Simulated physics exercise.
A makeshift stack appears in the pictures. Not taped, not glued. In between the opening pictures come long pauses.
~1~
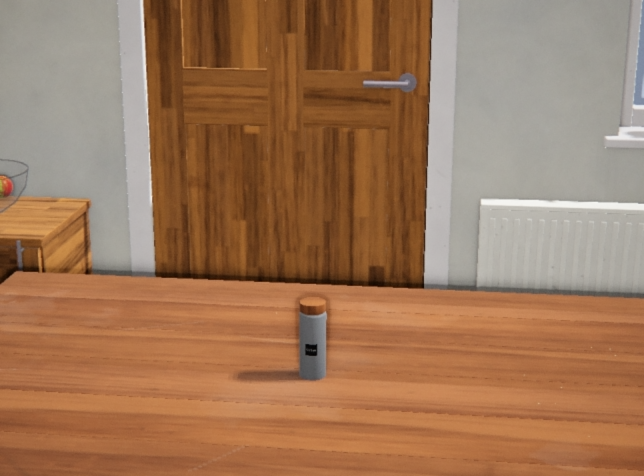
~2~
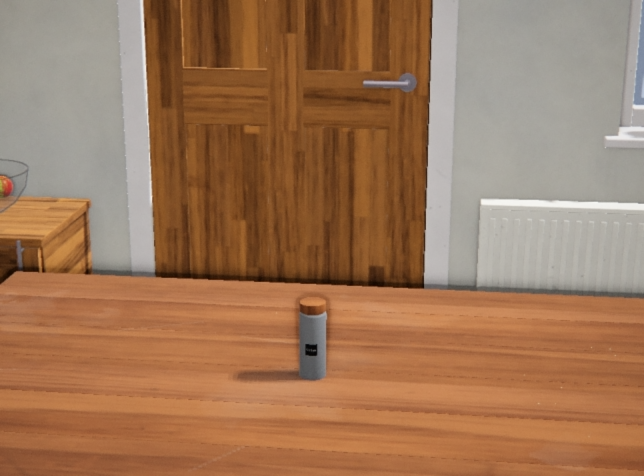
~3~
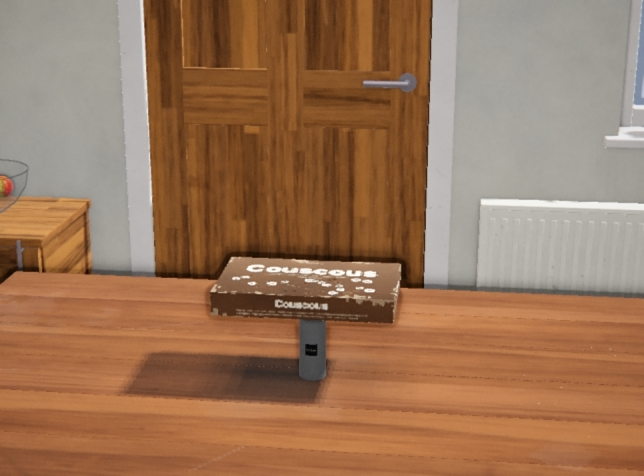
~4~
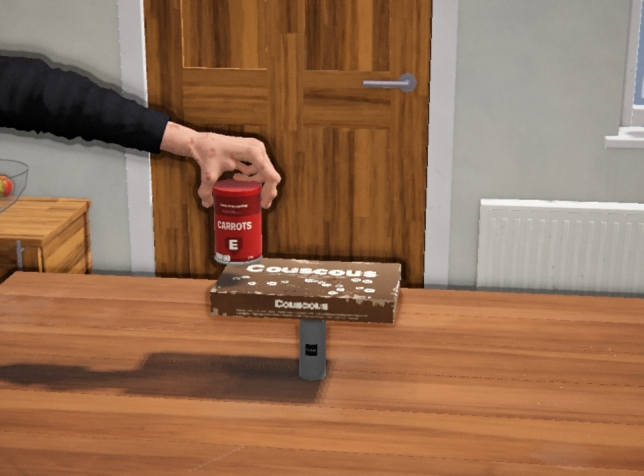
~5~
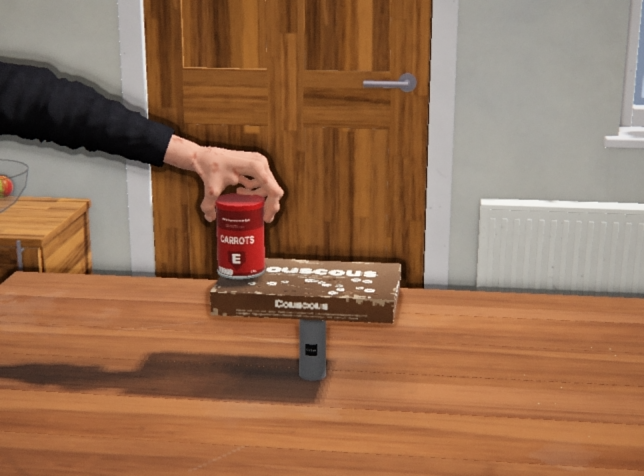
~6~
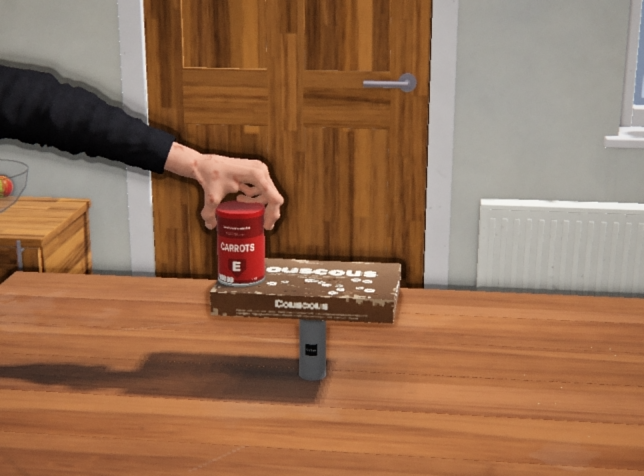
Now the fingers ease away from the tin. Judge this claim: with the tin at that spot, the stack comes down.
Falls down.
Then, 0.50 s on from there, red tin now fallen; brown packet turned 56° from how it was put; grey shaker turned 8° from how it was put.
Then, 0.60 s on from there, brown packet now fallen; grey shaker turned 18° from how it was put.
Then, 0.90 s on from there, grey shaker now fallen.
In the end, fallen, red tin, grey shaker and brown packet. The stack gives way.
